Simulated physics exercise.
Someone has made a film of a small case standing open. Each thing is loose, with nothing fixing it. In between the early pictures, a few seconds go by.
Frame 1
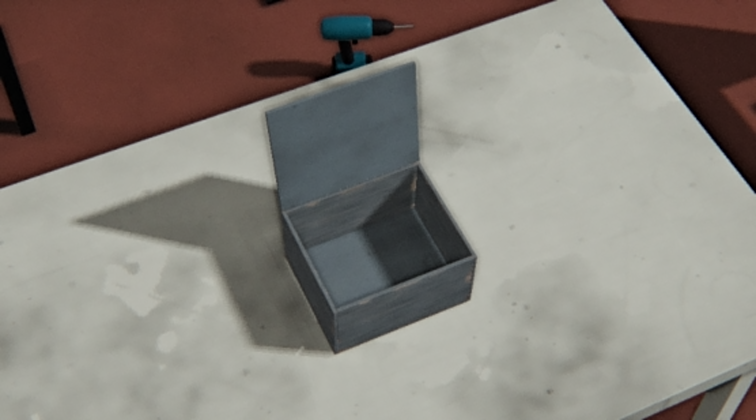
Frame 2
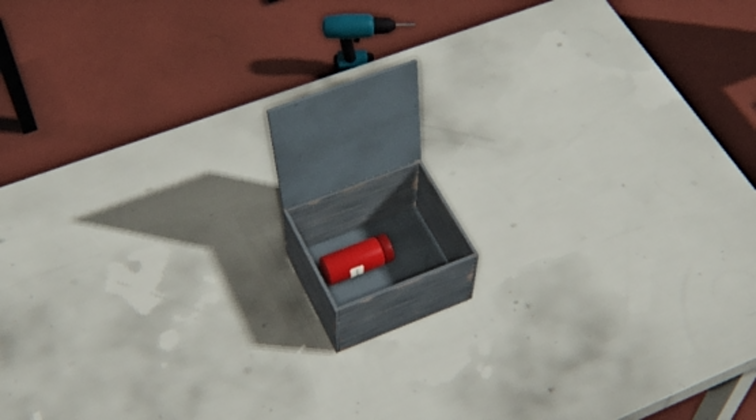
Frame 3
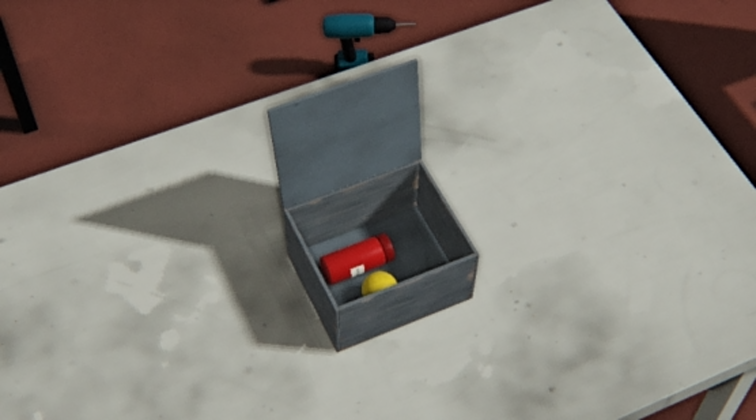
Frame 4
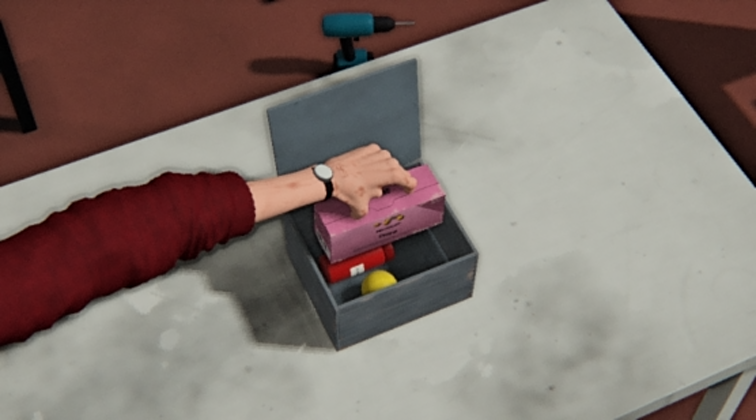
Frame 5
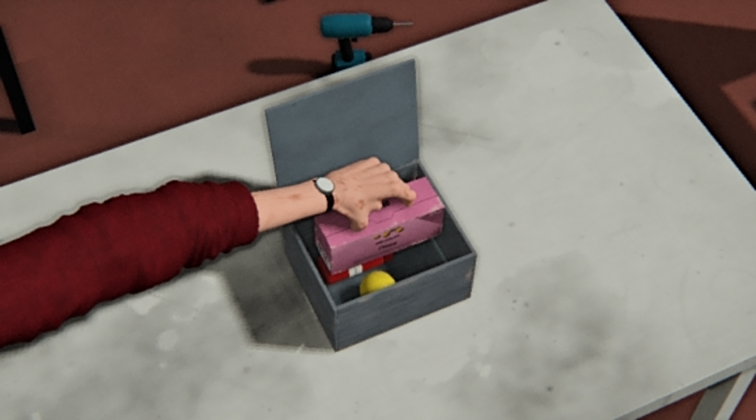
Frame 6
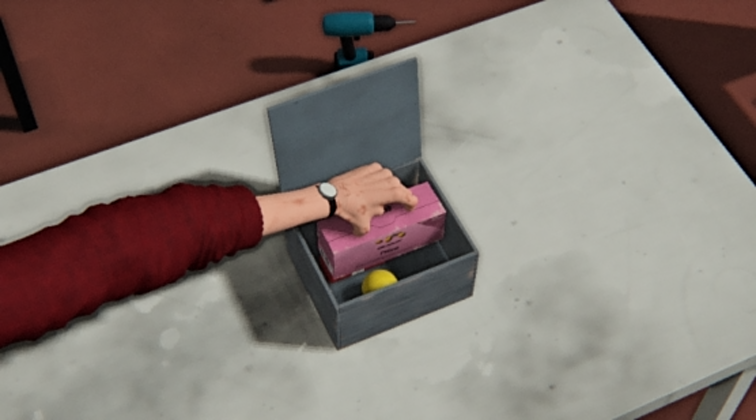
In an open grey box holding red and yellow objects, a hand lowers a pink carton.
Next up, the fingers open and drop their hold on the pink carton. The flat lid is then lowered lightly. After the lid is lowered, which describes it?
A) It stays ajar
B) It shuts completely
Option B: It shuts completely.
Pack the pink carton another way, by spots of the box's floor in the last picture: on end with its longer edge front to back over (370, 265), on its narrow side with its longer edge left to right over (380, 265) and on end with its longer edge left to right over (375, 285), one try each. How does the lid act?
First try leaves it partly open, second try leaves it shut, third try leaves it partly open.
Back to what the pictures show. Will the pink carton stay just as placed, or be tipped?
After all that, it finishes out of line.
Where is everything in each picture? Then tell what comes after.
The last thing is not in view yet, in the first frame.
The last thing is not in view yet, in the second frame.
The last thing is not in view yet, in the third frame.
Still above its spot; pink carton (380, 214), in the fourth frame.
Still above its spot; pink carton (379, 225), in the fifth frame.
Put in, still held; pink carton (381, 230), in the sixth frame.
Then, 0.40 s past the last view, pink carton rocked 39° from its first pose near (381, 254); red shaker displaced about its own width; yellow lemon displaced a little.
Then, 1.40 s past the last view, lid 76° above the rim; pink carton rocked 42° from its first pose near (381, 255); red shaker displaced about its own width; yellow lemon displaced a little.
Then, 1.70 s past the last view, lid 46° above the rim; pink carton rocked 42° from its first pose near (381, 255); red shaker displaced about its own width; yellow lemon displaced a little.
Then, 1.90 s past the last view, lid 17° above the rim; pink carton rocked 42° from its first pose near (381, 255); red shaker displaced about its own width; yellow lemon displaced a little.
Finally, lid shut; down or leaning hard in the box, pink carton; the other 2 still in place. Final places as the last picture's camera would see them, pink carton near (381, 255).
